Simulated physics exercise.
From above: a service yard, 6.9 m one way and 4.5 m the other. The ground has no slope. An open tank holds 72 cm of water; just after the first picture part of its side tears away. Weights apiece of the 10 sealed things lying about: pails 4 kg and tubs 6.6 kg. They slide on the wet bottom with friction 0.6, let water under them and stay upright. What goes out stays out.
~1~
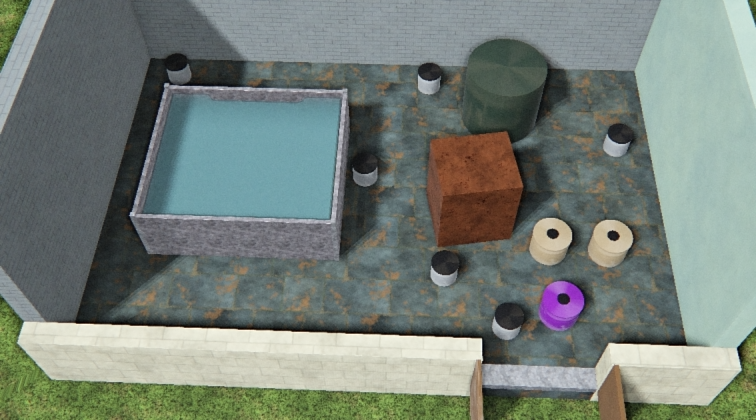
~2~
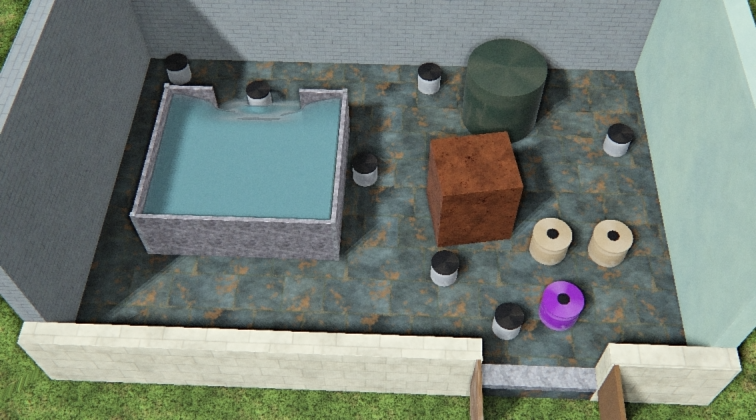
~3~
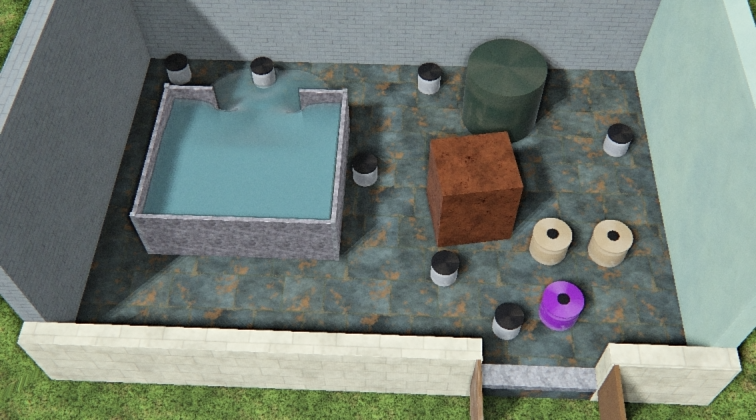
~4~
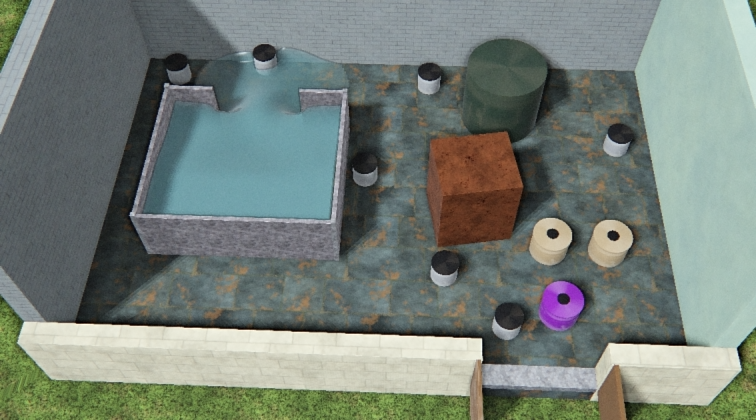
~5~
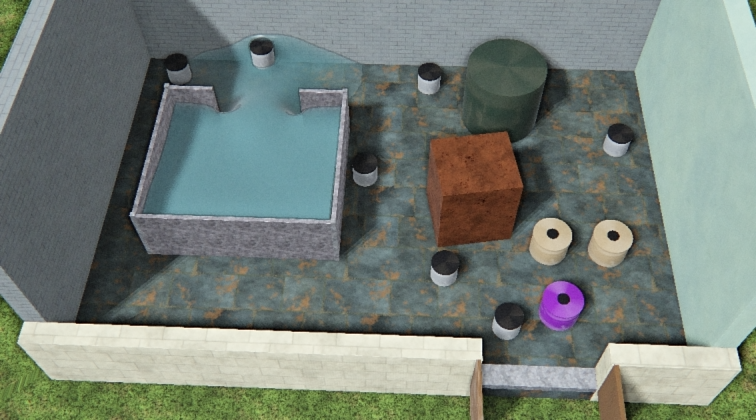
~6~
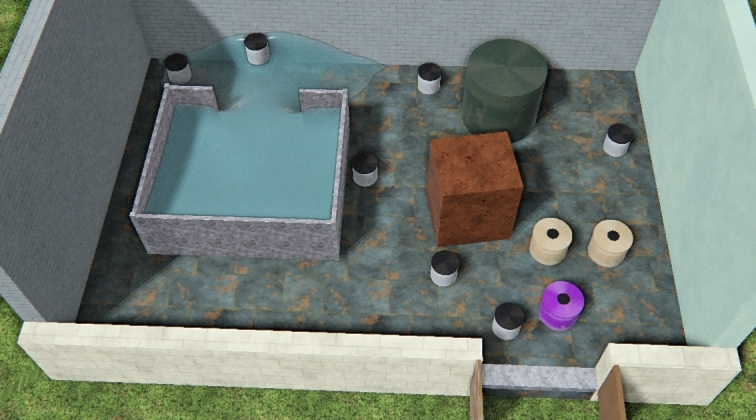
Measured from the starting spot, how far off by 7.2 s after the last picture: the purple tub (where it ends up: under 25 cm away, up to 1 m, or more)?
The purple tub slides a little.
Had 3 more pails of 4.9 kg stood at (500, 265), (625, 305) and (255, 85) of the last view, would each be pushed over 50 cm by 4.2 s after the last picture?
In that order: Less, short of it, past it.
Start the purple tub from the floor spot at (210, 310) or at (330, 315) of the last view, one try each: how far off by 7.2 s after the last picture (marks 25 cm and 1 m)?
In that order: It gets carried off; it ends far away.
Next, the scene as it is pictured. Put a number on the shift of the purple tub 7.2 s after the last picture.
About 80 cm.
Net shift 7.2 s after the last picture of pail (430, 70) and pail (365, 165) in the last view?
In that order: 150 cm, 50 cm.
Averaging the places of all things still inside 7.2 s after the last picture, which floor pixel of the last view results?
Near (560, 223).
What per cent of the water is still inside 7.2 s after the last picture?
Some 96 per cent remains.
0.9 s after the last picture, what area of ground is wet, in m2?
About 10.5 m2.
Then, 0.9 s after the last picture the purple tub is near (564, 299), 0.0 m from its start, aground; 0 of 10 are out; 2 afloat.
Then, 2.8 s after the last picture the purple tub is near (564, 299), 0.0 m from its start, aground; 0 of 10 are out; 2 afloat.
Then, 4.8 s after the last picture the purple tub is near (582, 299), 0.2 m from its start, afloat; 0 of 10 are out; 6 afloat.
Then, 7.2 s after the last picture the purple tub is near (621, 274), 0.7 m from its start, afloat; 1 of 10 are out; 9 afloat.
